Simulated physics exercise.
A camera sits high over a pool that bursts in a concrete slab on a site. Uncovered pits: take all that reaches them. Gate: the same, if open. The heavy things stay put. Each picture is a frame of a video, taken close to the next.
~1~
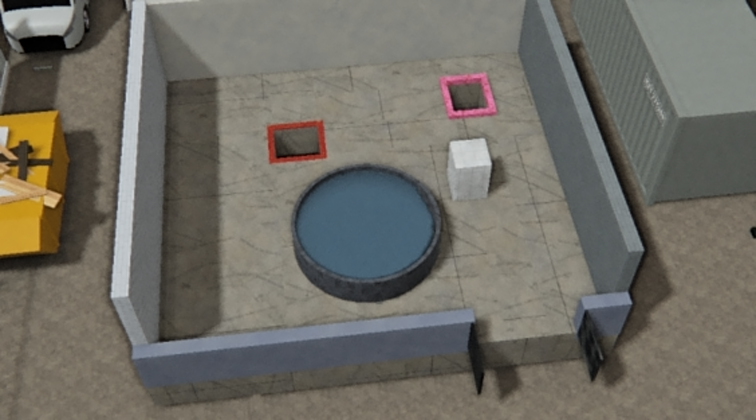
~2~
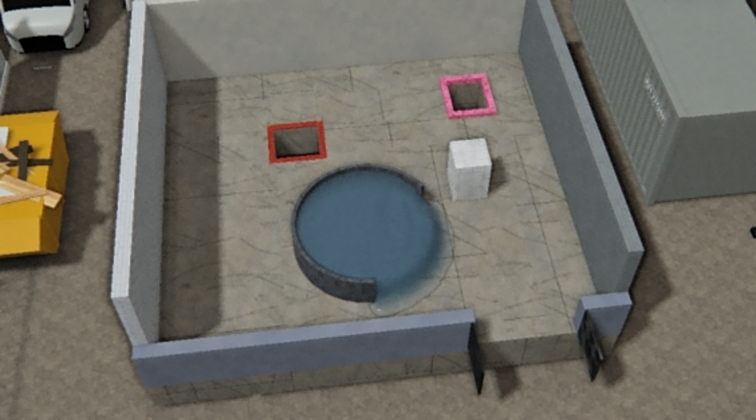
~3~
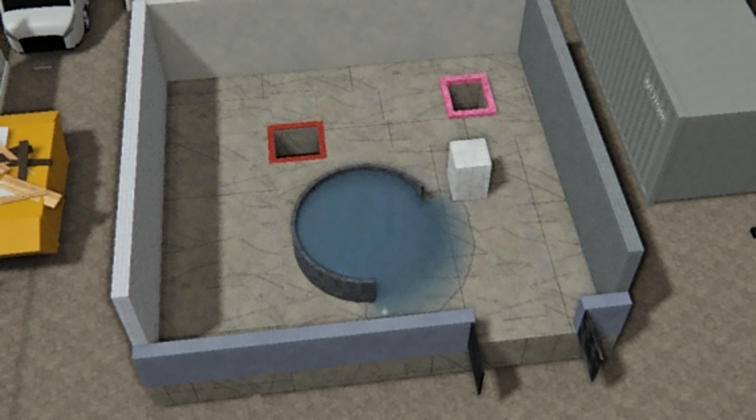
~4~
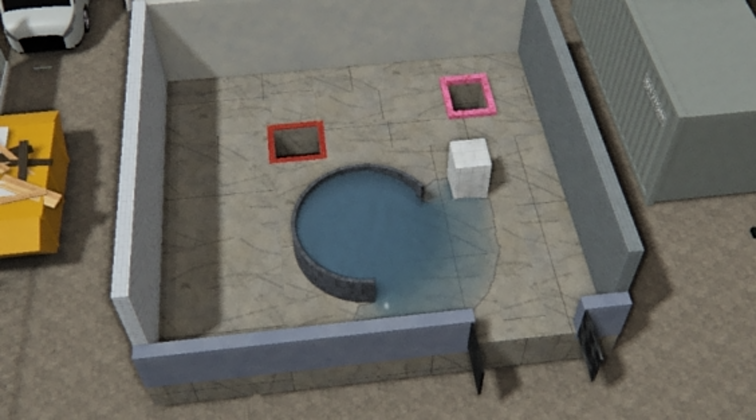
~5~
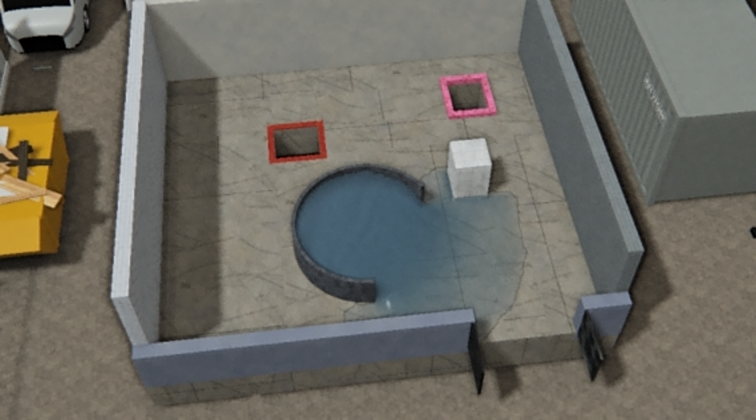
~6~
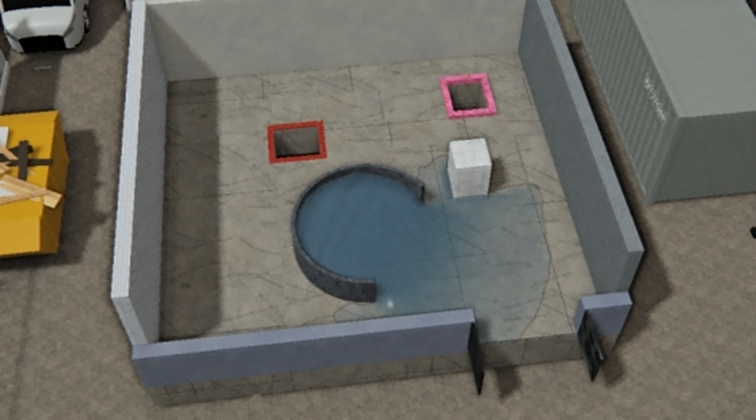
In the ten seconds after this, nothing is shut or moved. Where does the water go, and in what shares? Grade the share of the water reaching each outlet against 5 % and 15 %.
By my reckoning the gate goes over 15 %, the red pit stays under 5 %, the pink pit stays under 5 %.
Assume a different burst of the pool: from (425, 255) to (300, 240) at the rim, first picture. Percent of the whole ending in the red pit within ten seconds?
Per cent: Red 8.
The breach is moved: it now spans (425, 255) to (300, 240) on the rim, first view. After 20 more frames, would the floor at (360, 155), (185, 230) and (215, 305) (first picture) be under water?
Note, points one to three: Unreached / reached and soaked / reached and soaked.
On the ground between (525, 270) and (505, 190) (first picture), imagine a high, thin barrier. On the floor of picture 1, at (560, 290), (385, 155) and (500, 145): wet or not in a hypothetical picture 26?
As the points were listed, they come out taken by the flood, taken by the flood, and finally taken by the flood.
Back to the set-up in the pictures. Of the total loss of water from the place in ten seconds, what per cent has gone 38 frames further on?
About 75 %.
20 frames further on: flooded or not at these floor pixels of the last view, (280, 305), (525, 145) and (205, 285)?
The readings in sequence are watered, watered, watered.
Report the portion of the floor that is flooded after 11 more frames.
Near 30 in a hundred.
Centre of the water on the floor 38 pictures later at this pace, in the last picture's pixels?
At roughly (445, 208).
A moment on, water covers 25 % of the floor; the gate 2 %, the red pit 0 %, the pink pit 0 %.
Next, water covers 30 % of the floor; the gate 7 %, the red pit 0 %, the pink pit 0 %.
Then, water covers 40 % of the floor; the gate 18 %, the red pit 0 %, the pink pit 0 %.
Later, water covers 65 % of the floor; the gate 31 %, the red pit 0 %, the pink pit 1 %.
In the end, water covers 90 % of the floor; the gate 38 %, the red pit 3 %, the pink pit 1 %.
